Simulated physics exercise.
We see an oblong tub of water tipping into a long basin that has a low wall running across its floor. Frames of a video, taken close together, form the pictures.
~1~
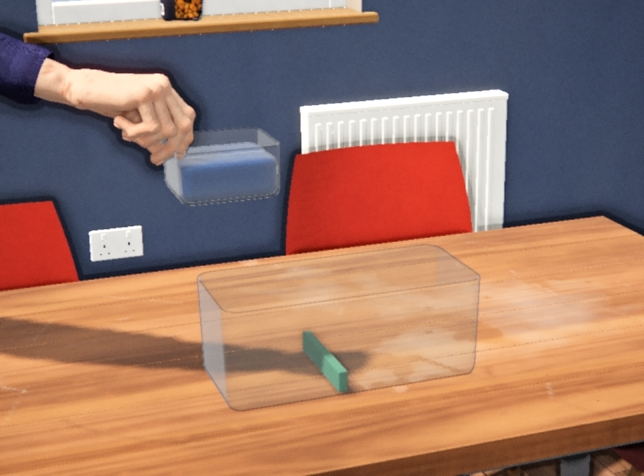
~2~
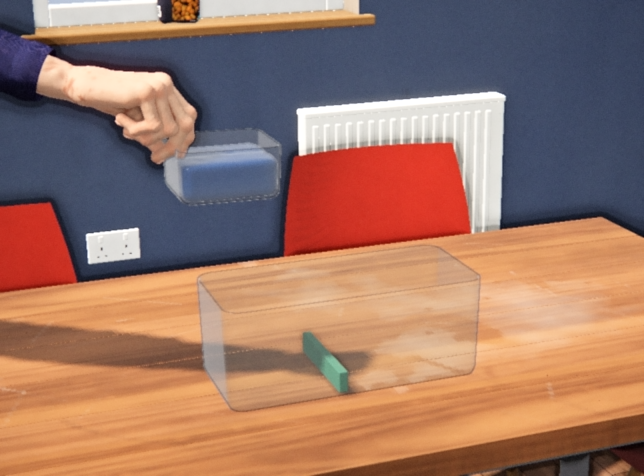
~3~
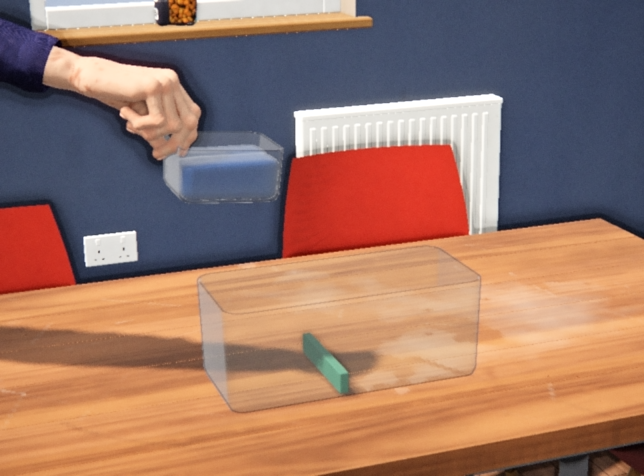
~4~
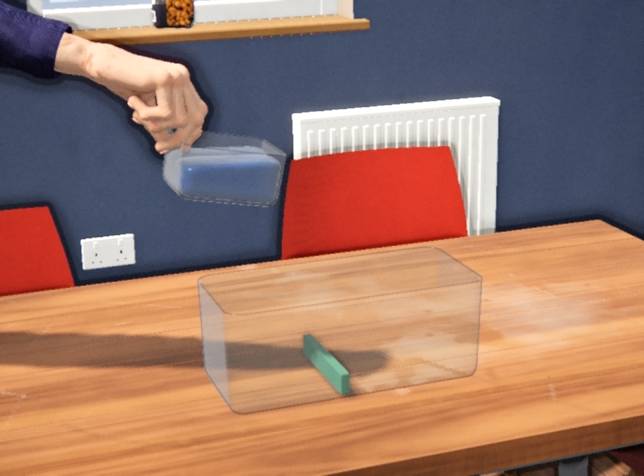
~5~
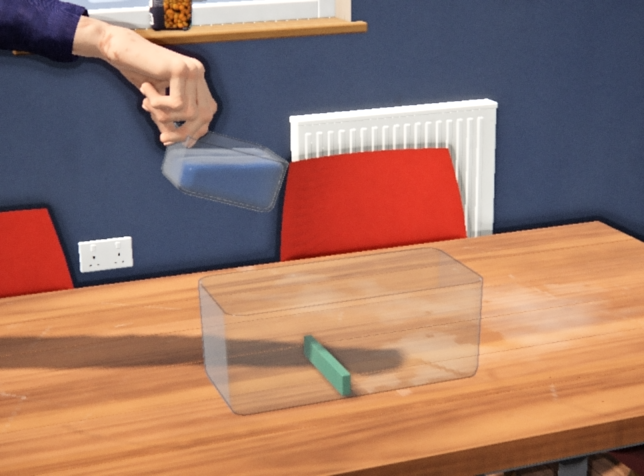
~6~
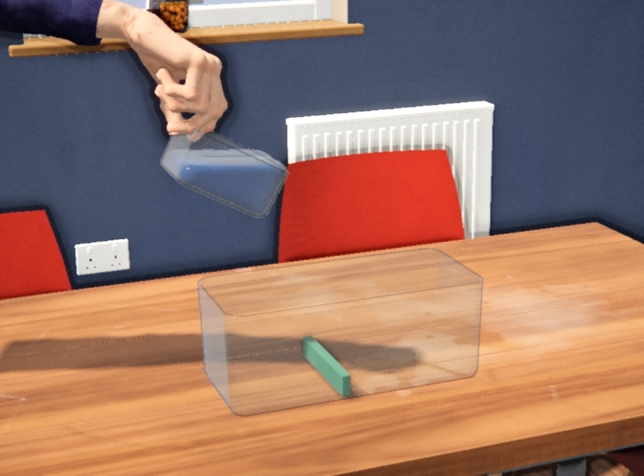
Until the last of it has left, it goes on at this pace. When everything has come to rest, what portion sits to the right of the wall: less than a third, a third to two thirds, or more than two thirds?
A third to two thirds sits there.
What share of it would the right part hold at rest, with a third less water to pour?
Near 30 in a hundred.
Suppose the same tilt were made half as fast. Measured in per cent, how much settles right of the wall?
60 per cent or thereabouts.
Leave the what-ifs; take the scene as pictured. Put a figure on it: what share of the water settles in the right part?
60 in a hundred.
A moment on, the oblong tub is tipped on its side and 29 per cent is still to pour, 5 is left of the wall and 15 right of it.
Next, the oblong tub is tipped on its side and 10 per cent is still to pour, 24 is left of the wall and 59 right of it.
Then the oblong tub is tipped on its side and 3 per cent is still to pour, 35 is left of the wall and 59 right of it.
Later the oblong tub is tipped on its side and 0 per cent is still to pour, 38 is left of the wall and 60 right of it.
Finally, 40 per cent lies left of the wall, 59 right of it and 1 outside.
